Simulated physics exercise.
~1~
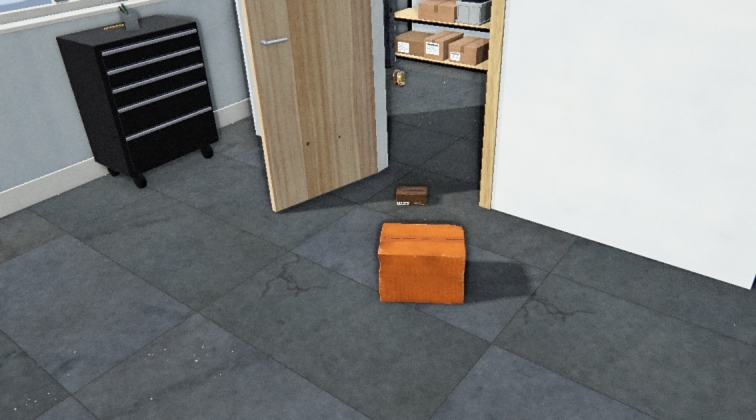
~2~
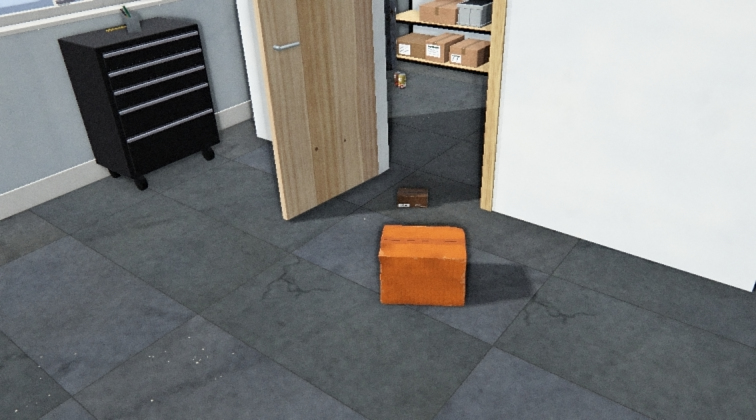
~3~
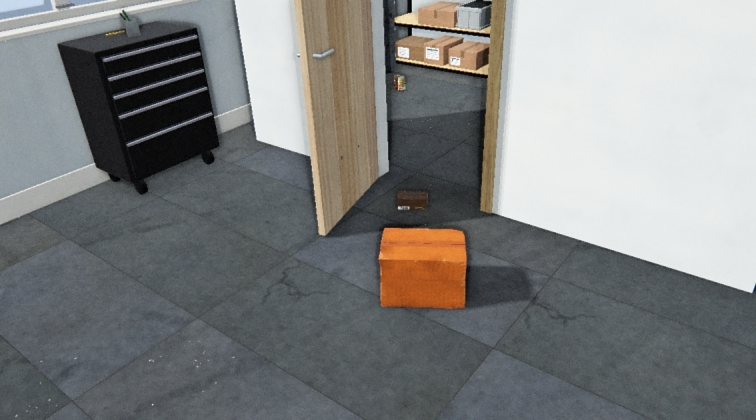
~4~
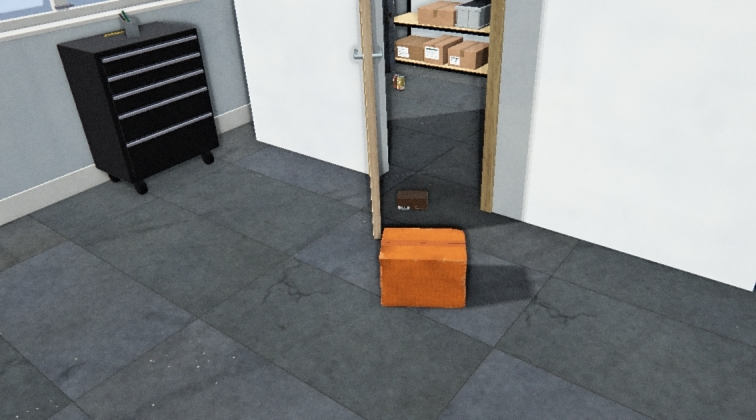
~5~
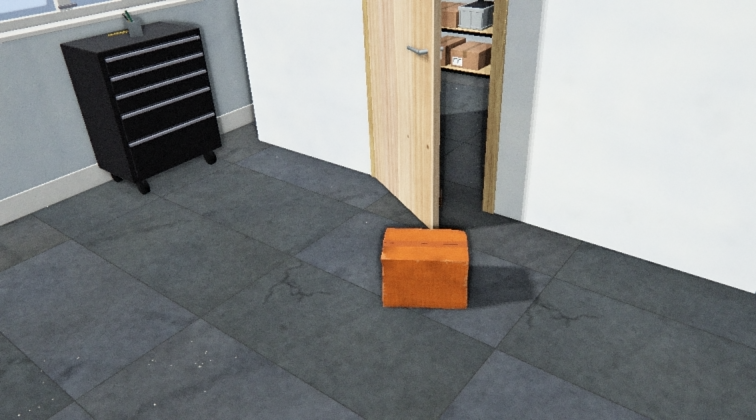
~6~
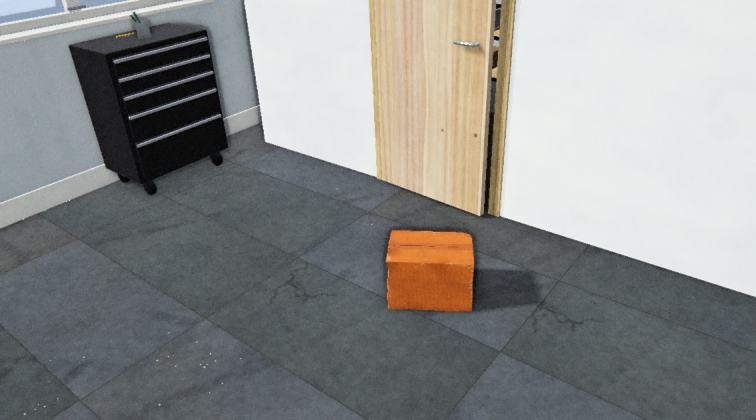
In a room with a dark tiled floor, a wooden door swung slowly toward its frame, nudging a small brown box aside and out of sight behind it, until it looked nearly closed, while the orange box in front stayed put.
